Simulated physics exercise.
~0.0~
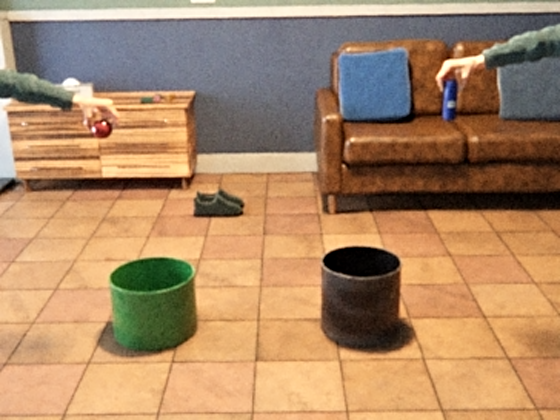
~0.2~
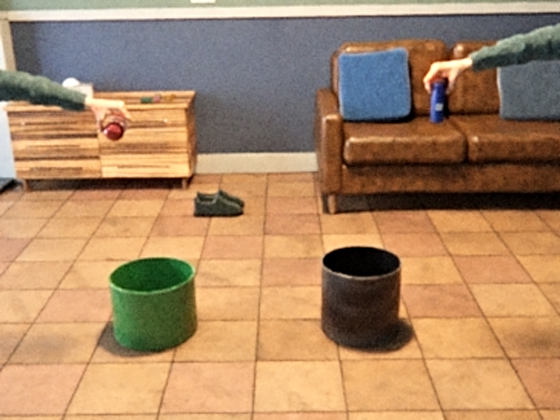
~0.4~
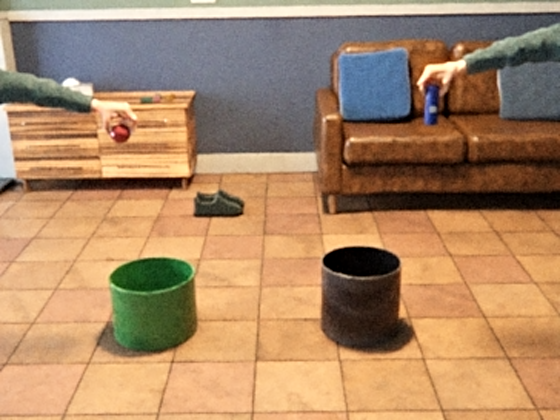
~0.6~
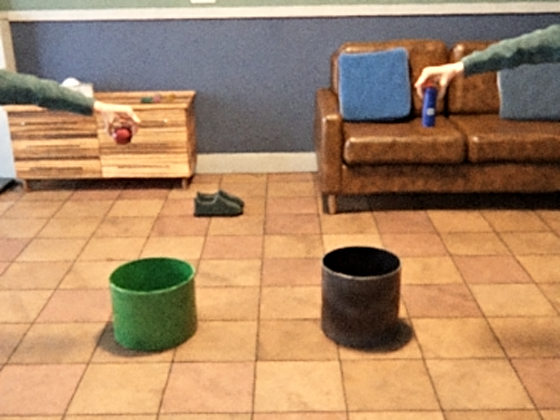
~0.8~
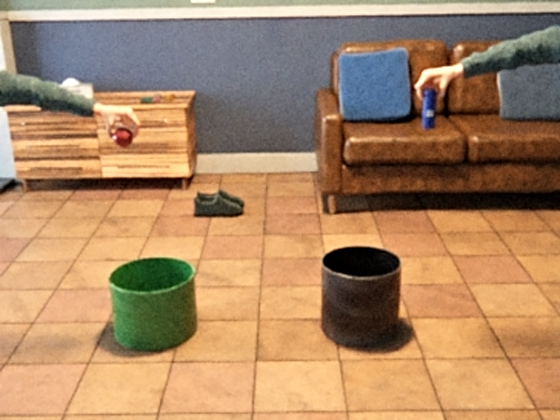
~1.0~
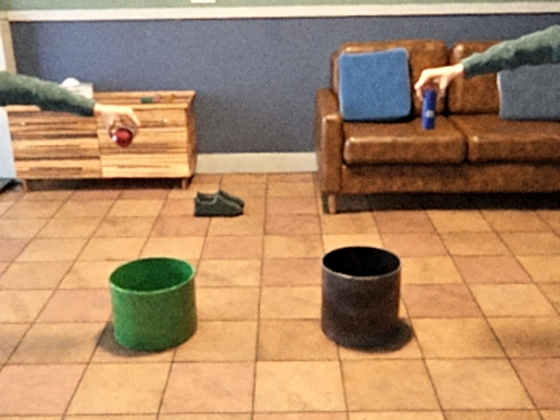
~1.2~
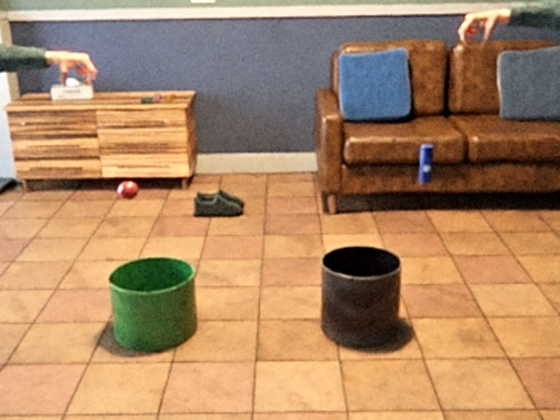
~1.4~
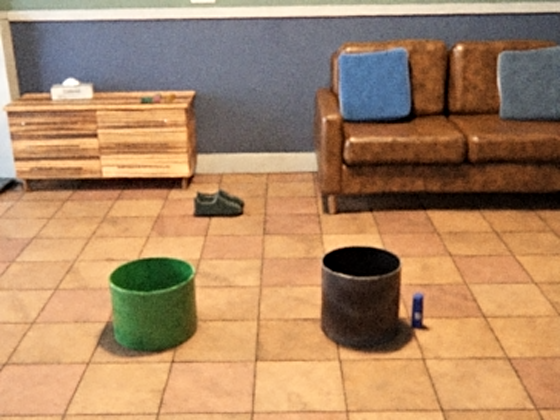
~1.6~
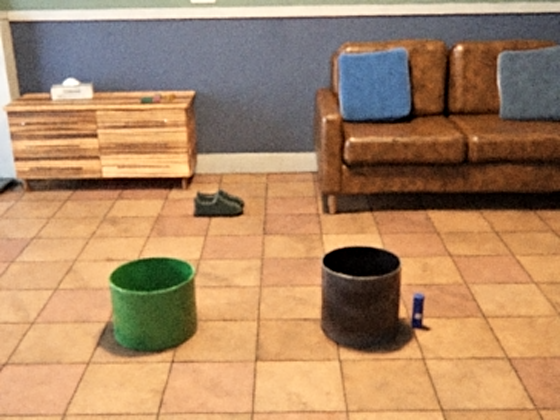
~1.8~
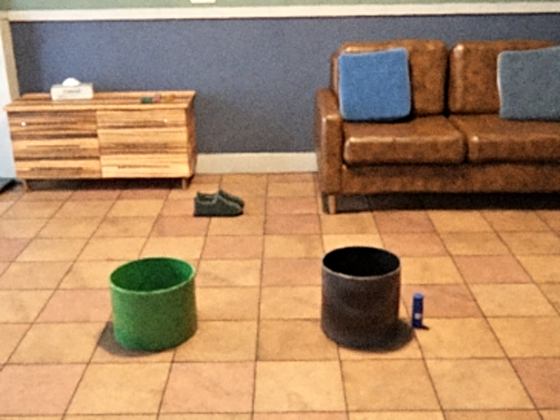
The footage shows two hands holding a red tomato and a blue shaker above a green bucket and a dark bucket, shifting slightly before letting go and withdrawing. The tomato drops into the green bucket, while the shaker lands upright on the tiled floor just right of the dark one.
